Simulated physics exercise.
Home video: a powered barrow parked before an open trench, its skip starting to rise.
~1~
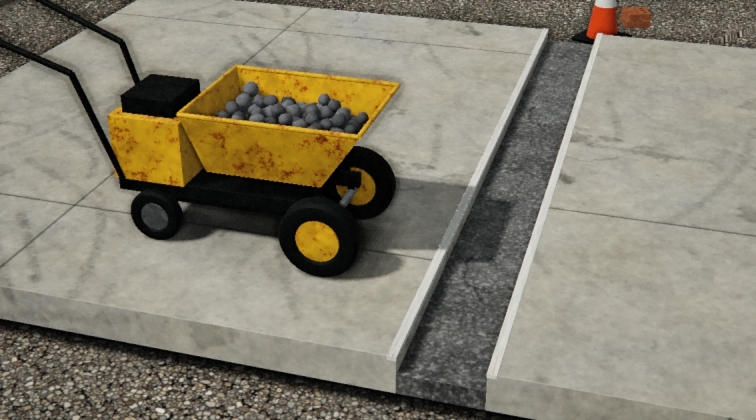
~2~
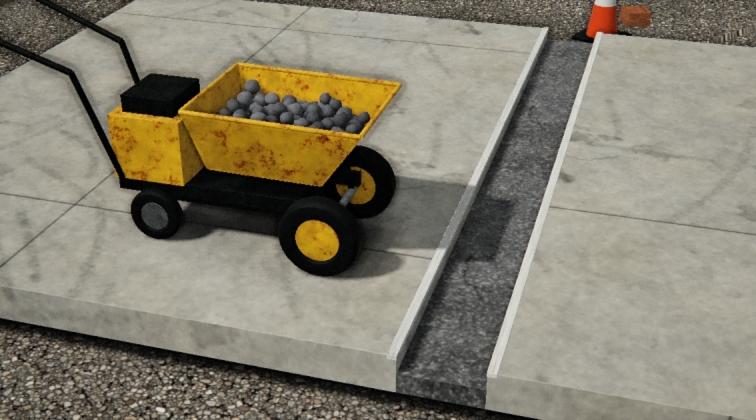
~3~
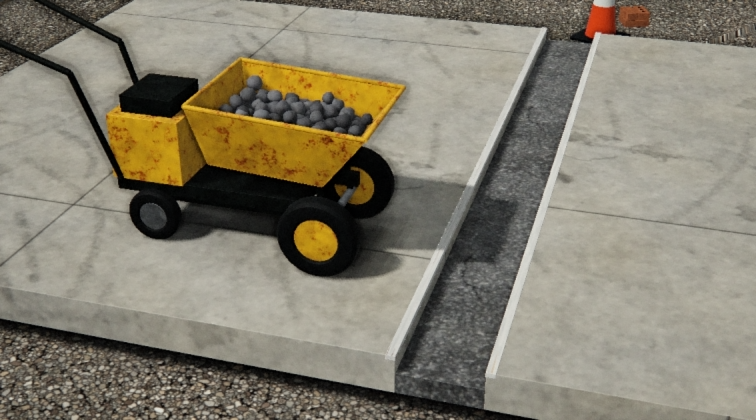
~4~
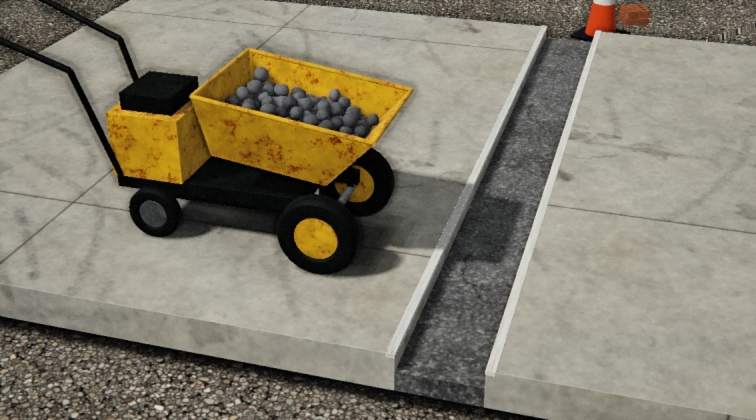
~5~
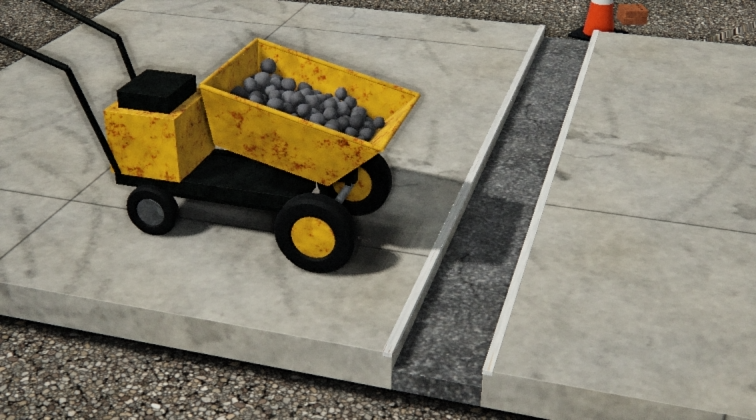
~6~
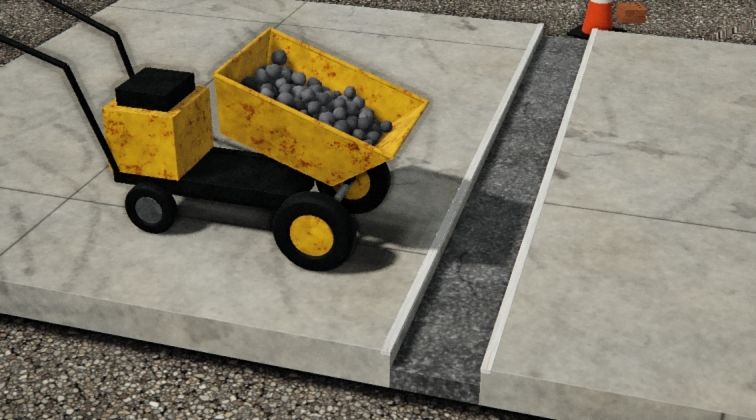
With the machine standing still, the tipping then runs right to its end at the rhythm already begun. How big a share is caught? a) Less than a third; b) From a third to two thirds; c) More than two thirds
More than two thirds.
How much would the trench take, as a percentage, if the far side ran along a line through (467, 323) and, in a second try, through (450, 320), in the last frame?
About 50 and 30 per cent.
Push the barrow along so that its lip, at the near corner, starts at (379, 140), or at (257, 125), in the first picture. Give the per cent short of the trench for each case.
First spot: 0 %, second spot: 60 %.
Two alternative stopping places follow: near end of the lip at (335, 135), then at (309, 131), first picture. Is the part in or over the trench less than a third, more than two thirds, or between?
Over two thirds; then one to two thirds.
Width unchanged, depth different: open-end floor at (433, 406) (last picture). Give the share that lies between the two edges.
Something like 100 %.
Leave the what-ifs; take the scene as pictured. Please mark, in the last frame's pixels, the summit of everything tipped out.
Summit once settled: About (479, 240).
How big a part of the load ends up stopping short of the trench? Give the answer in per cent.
I'd estimate about 0 per cent of the load.
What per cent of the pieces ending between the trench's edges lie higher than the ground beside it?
Roughly 40 %.
Soon, skip tipped steeply; all in the skip.
A while on, skip tipped steeply; nearly all in the skip; a small part in or heaped over the trench.
Towards the end, skip tipped right over; about a quarter in the skip; about two thirds in or heaped over the trench; a stray few beyond it.
Finally, skip tipped right over; about a quarter in the skip; most in or heaped over the trench; a small part beyond it.
